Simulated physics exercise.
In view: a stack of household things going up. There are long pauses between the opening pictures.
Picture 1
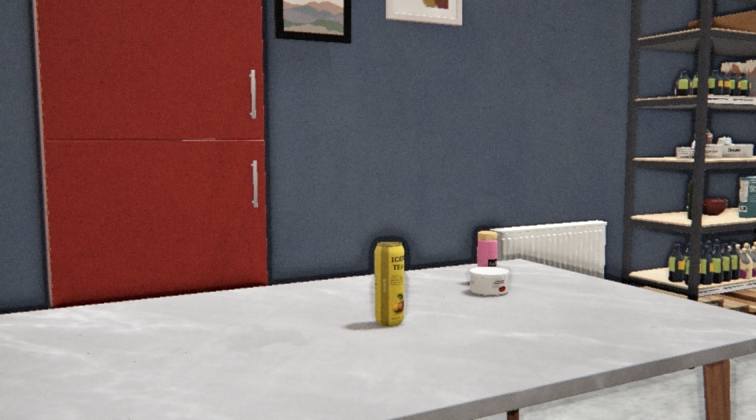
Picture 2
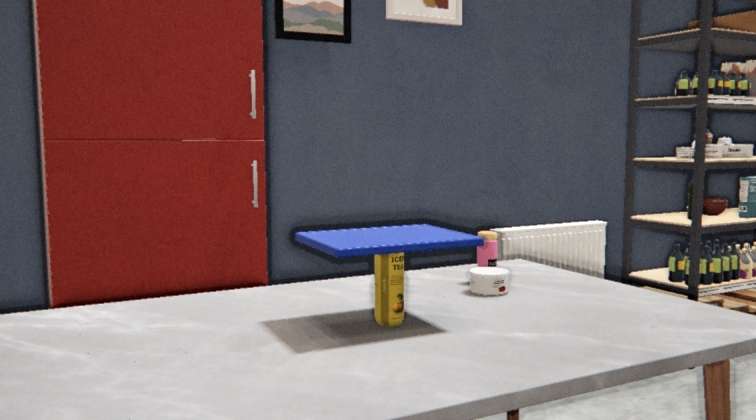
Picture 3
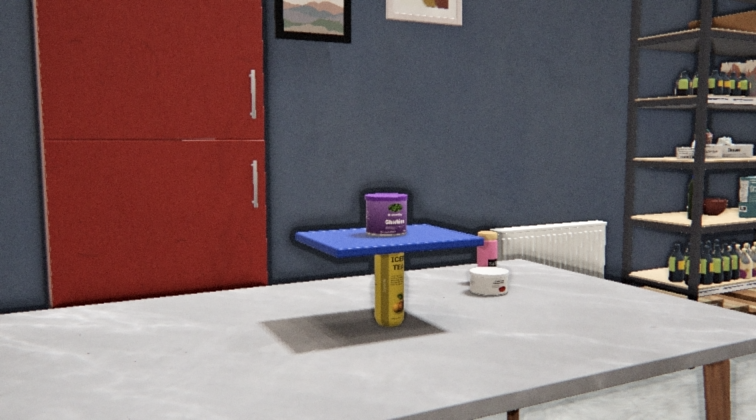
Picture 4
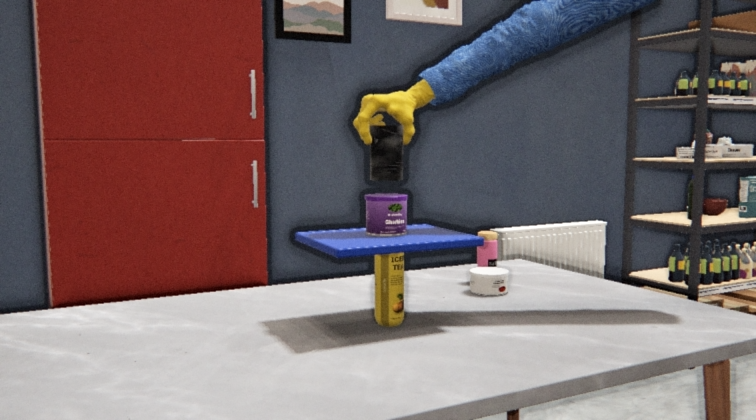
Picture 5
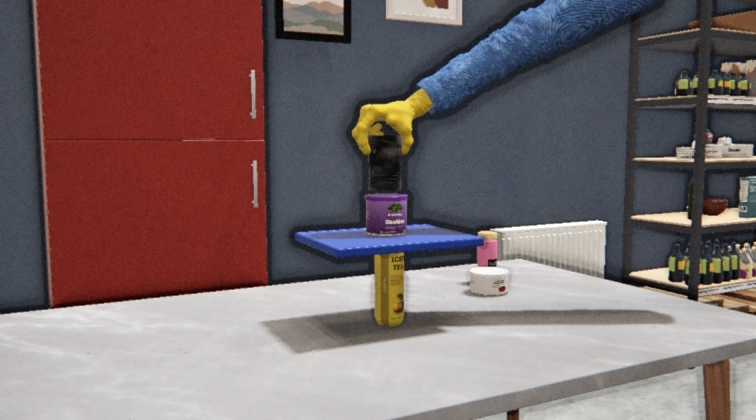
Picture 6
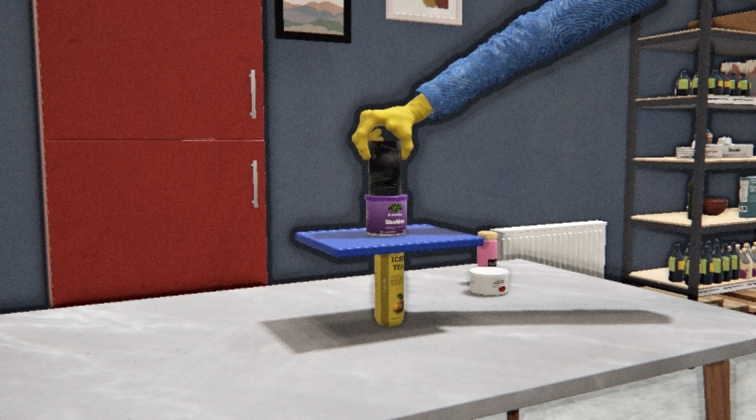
A yellow-gloved hand on a blue-sleeved arm lowered a black cup onto a purple tin, after a blue tray and then the tin had appeared on top of a yellow can on the table.
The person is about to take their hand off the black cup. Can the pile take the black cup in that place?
As it turns out, it holds.
Then, 0.50 s past the last view, nothing moves.
Then, 1.50 s past the last view, black cup resting near (385, 169).
Finally, all 6 still in place. Final places as the last picture's camera would see them, black cup near (385, 169). The pile keeps its balance.
